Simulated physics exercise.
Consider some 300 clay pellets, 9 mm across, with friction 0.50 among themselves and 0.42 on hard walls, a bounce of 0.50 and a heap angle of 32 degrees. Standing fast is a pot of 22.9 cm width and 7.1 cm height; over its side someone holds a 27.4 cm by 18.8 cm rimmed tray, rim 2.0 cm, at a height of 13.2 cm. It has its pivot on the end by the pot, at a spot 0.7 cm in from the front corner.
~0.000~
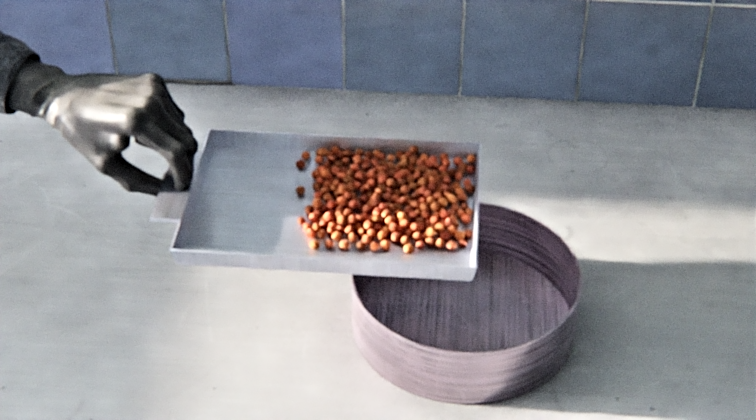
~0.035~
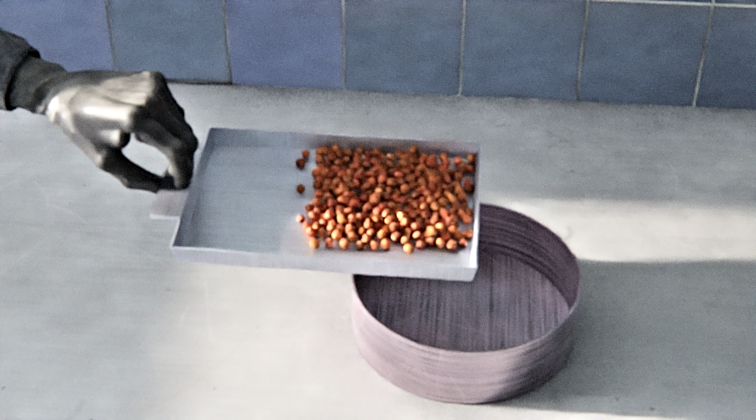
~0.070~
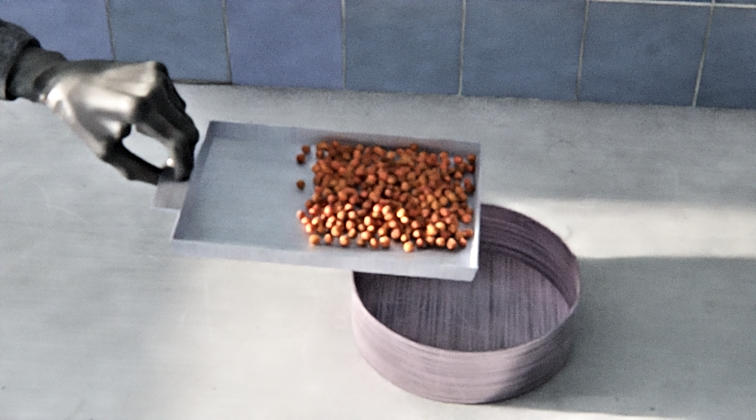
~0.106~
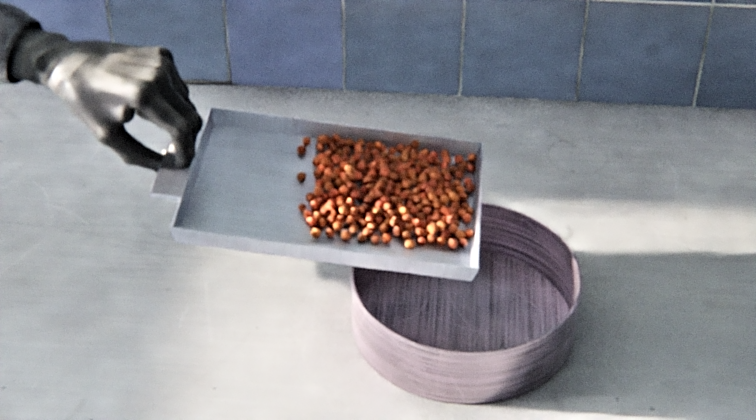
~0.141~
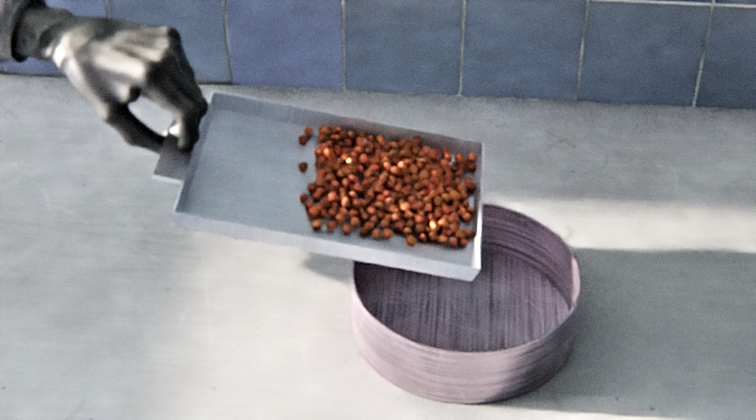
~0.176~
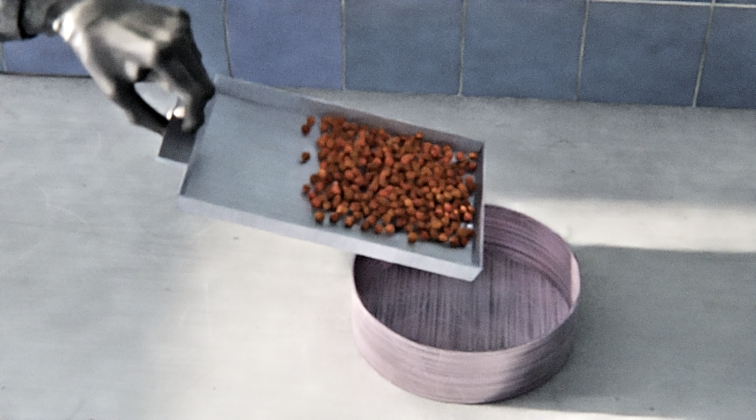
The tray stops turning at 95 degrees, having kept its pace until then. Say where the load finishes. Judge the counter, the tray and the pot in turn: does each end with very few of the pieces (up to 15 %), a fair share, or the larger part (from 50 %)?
Counter: Very few. Tray: Very few. Pot: The larger part.
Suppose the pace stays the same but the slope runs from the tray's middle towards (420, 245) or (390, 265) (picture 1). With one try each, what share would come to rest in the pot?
Near 55 and 10 per cent, in that order.
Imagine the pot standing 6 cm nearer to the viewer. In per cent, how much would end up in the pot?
Around 70 per cent.
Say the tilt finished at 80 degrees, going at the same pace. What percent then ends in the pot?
60 %.
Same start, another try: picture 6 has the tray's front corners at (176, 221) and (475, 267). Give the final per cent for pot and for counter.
In the pot: 25 per cent; on the counter: 75 per cent.
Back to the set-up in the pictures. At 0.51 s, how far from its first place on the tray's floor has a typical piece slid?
Around 3 centimetres.
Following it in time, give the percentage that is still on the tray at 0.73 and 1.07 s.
In order, near 85 and near 15.
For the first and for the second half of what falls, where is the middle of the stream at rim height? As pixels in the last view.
At roughly (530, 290) first, later on at (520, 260).
After 0.51 s, tilt 53 degrees; the tray holds 100 %, the pot 0 %.
After 0.73 s, tilt 80 degrees; the tray holds 85 %, the pot 5 %.
After 1.07 s, tilt 95 degrees; the tray holds 15 %, the pot 70 %.
By 1.8 s all is still; counter 5 %, tray 0 %, pot 95 %.
